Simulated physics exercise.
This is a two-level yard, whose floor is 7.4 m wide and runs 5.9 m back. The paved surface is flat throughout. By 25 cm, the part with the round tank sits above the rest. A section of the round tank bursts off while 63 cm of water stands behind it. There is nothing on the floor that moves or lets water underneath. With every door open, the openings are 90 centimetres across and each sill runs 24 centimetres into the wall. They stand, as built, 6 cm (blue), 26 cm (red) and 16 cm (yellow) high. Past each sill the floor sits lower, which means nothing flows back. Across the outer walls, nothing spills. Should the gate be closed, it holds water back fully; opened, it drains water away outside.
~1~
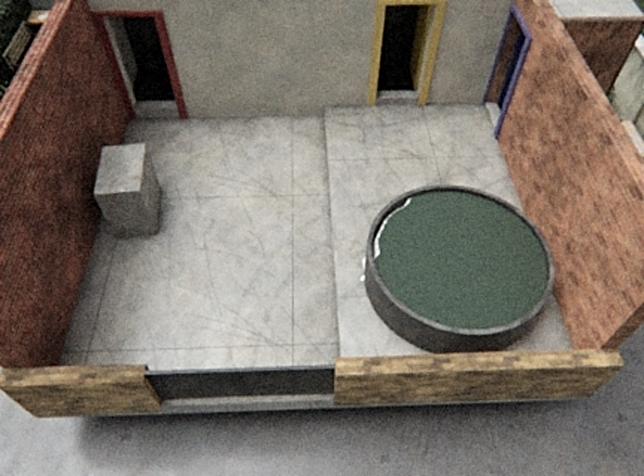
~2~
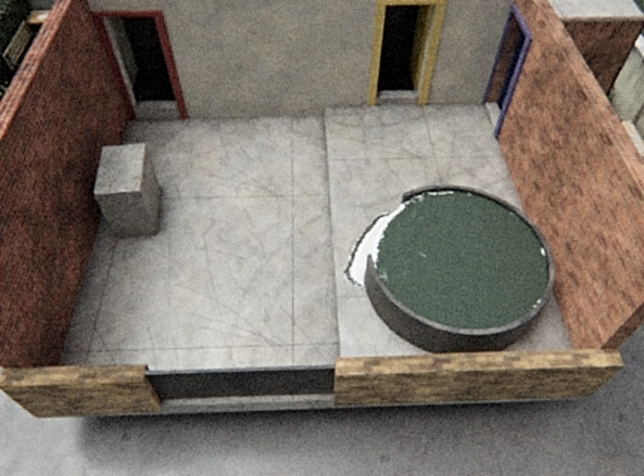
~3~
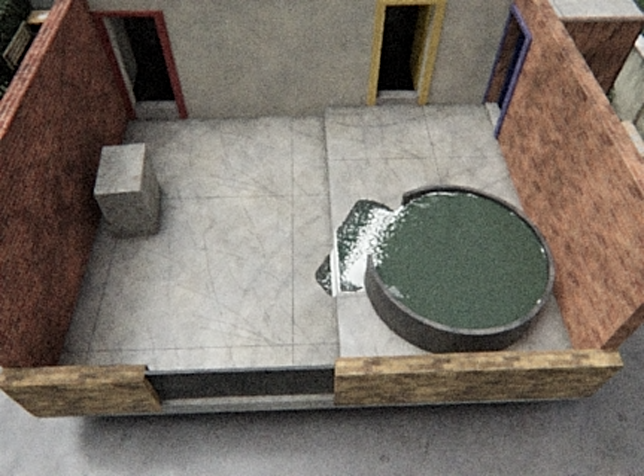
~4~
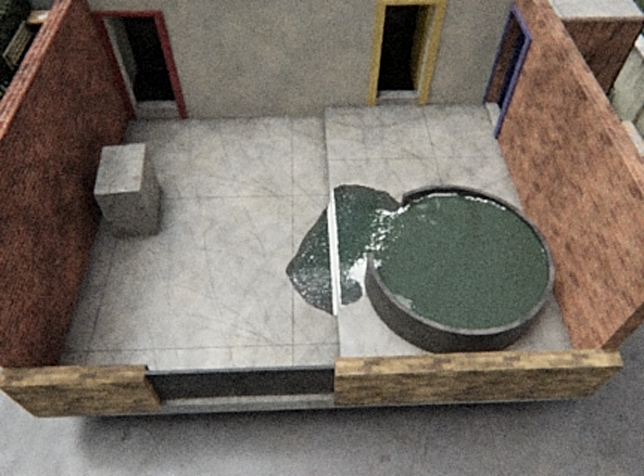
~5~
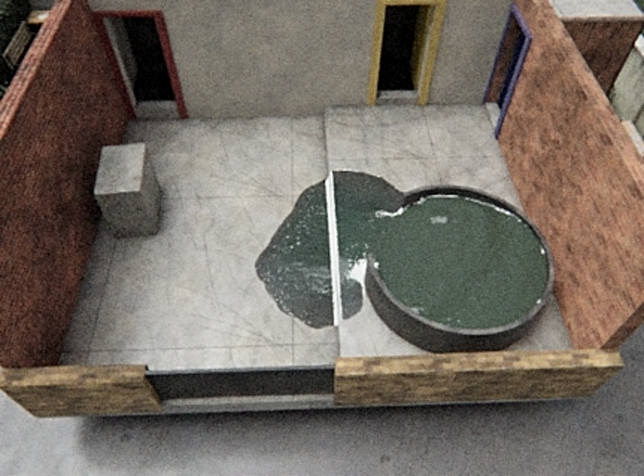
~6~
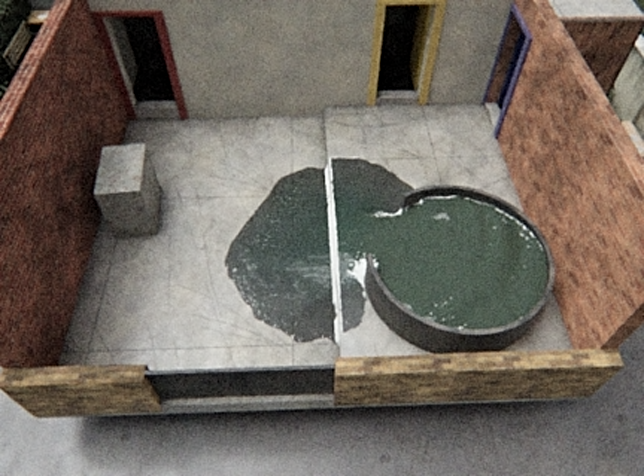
The footage shows a round tank of dark green water in a walled yard; its left side opens, and water pours out, crosses the step to the lower paving, and spreads leftward in a widening dark pool.
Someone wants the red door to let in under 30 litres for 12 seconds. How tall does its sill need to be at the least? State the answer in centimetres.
It would need to be roughly 25 cm high.
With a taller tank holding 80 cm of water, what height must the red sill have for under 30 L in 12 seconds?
It would take a step of about 34 cm.
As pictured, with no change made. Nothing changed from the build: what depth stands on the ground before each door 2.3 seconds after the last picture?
Lab note, cm: Blue 0; red 29; yellow 2.
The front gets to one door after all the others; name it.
The blue door.
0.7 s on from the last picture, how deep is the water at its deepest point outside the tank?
Max depth: Around 32 cm.
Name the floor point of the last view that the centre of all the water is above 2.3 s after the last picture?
Look at about (313, 239) in the last view.
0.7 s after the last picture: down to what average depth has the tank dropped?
Around 45 cm deep on average.
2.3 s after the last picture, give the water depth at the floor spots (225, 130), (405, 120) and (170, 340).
About 8, 0 and 2 cm.
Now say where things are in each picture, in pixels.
The round tank at (458, 255) is whole and still, 63 cm deep; the red door at (147, 77) is dry, in the first picture.
The gap is at (377, 239), the front 0.3 m out at a hidden place; the back of the round tank holds 63 cm, in the second picture.
Water pours out at (376, 241) and has run 0.8 m, to (360, 205); about 9 cm deep outside, 63 cm at the back, in the third picture.
The gap is at (376, 242), the front 1.3 m out at (335, 193); the back of the round tank holds 63 cm, in the fourth picture.
The front is at (311, 190), 1.8 m from the gap at (376, 242); 4.3 m2 of floor is wet, 63 cm left at the back, in the fifth picture.
The gap is at (376, 242), the front 2.3 m out at (235, 247); the back of the round tank holds 62 cm; 3.3 m in a straight line remain to the red door at (147, 77), in the sixth picture.
Then, 0.7 s after the last picture water covers 40 % of the floor, deepest (32 cm) near (371, 240); it has not reached the red door.
Then, 2.3 s after the last picture water covers 65 % of the floor, deepest (38 cm) near (137, 128); 29 cm at the red door, 5 litres in over its 26 cm sill.
Then, 11.3 s after the last picture water covers 65 % of the floor, deepest (19 cm) near (77, 303); 12 cm at the red door, 23 litres in over its 26 cm sill.
At the red door as built, the water peaked near 34 cm, 2.5 s after the last picture.
With a sill of 23 cm, 39 litres would have come in within the 12 s; with 27 cm, 19 litres. So under 30 litres takes about 25 cm.
